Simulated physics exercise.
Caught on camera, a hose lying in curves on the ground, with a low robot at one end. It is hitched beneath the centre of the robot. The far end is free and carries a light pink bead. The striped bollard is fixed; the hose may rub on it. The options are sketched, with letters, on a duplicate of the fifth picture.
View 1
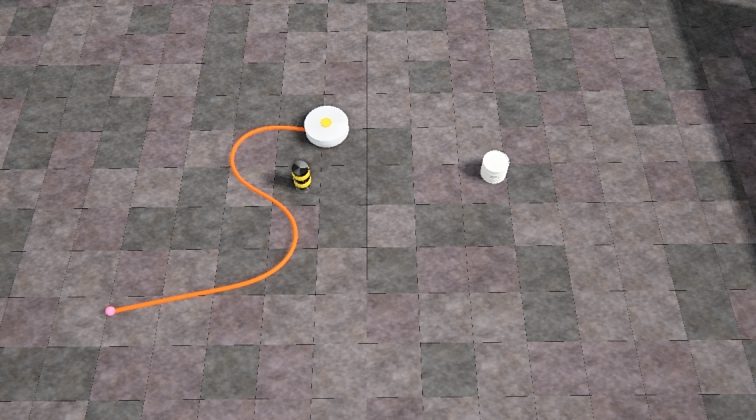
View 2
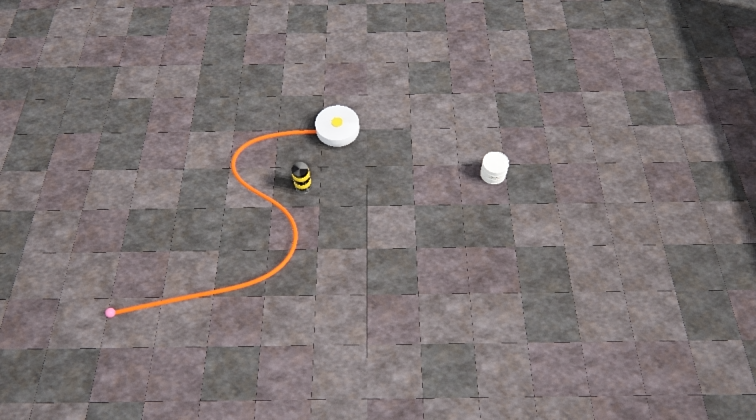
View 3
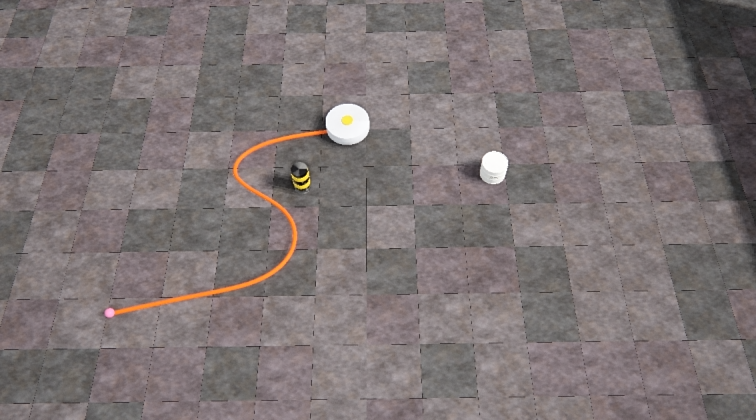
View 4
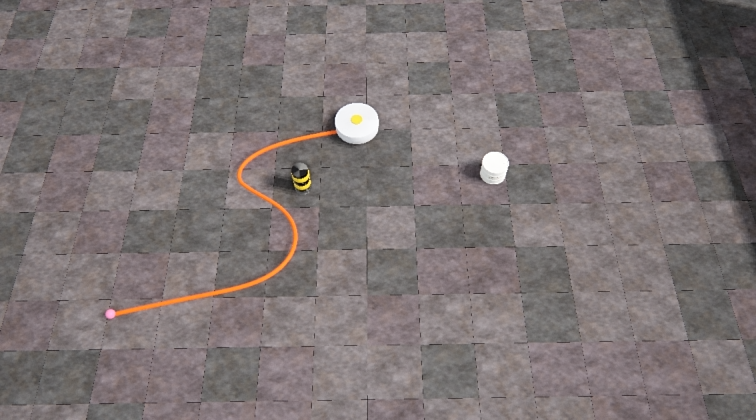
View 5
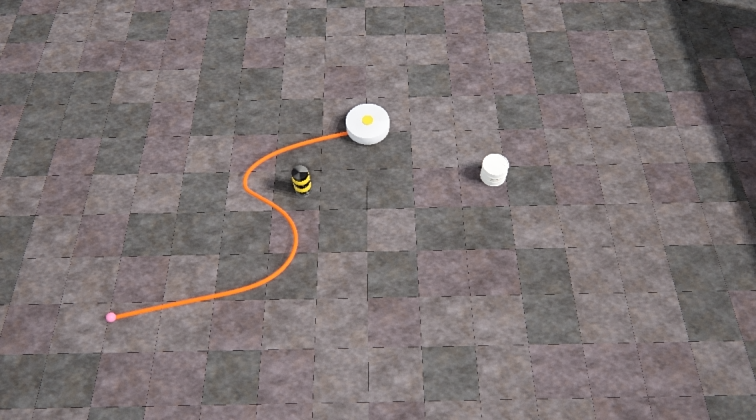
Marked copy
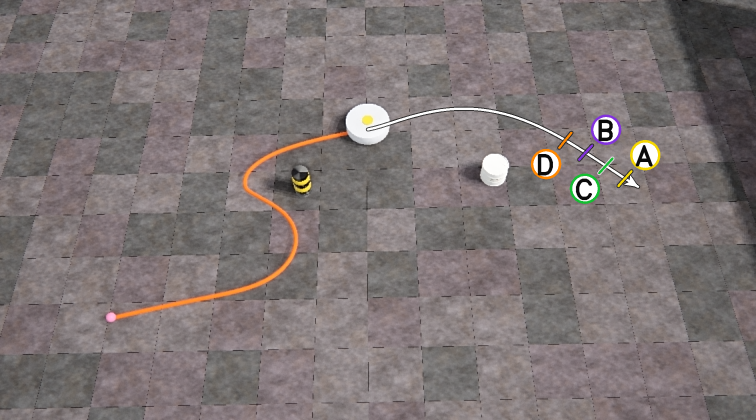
A low white robot with a yellow centre glides slowly right across the paving, drawing the near part of an orange hose along behind a black and yellow bollard, while the pink-beaded free end and a white pot stay in place.
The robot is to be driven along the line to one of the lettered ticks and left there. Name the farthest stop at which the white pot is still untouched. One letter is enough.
Mark C.
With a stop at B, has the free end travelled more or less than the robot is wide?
More.
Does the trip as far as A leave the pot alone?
No.
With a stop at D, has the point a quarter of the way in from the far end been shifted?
Yes.
On the marked copy, A at (625, 179); B at (586, 153); C at (606, 166); D at (565, 140); the route from (368, 129) via (510, 116) to (638, 187).
Taking C. A third of the way, robot (452, 104), middle of the hose (291, 213), free end (111, 317).
Two thirds of the way, robot (540, 122), middle of the hose (337, 172), free end (162, 298).
When it is over, robot (608, 161), middle of the hose (391, 168), free end (210, 260); only the bollard has been touched, if anything.
As for the rest, A brings the hose against the pot; B is safe but short; D is safe but short.
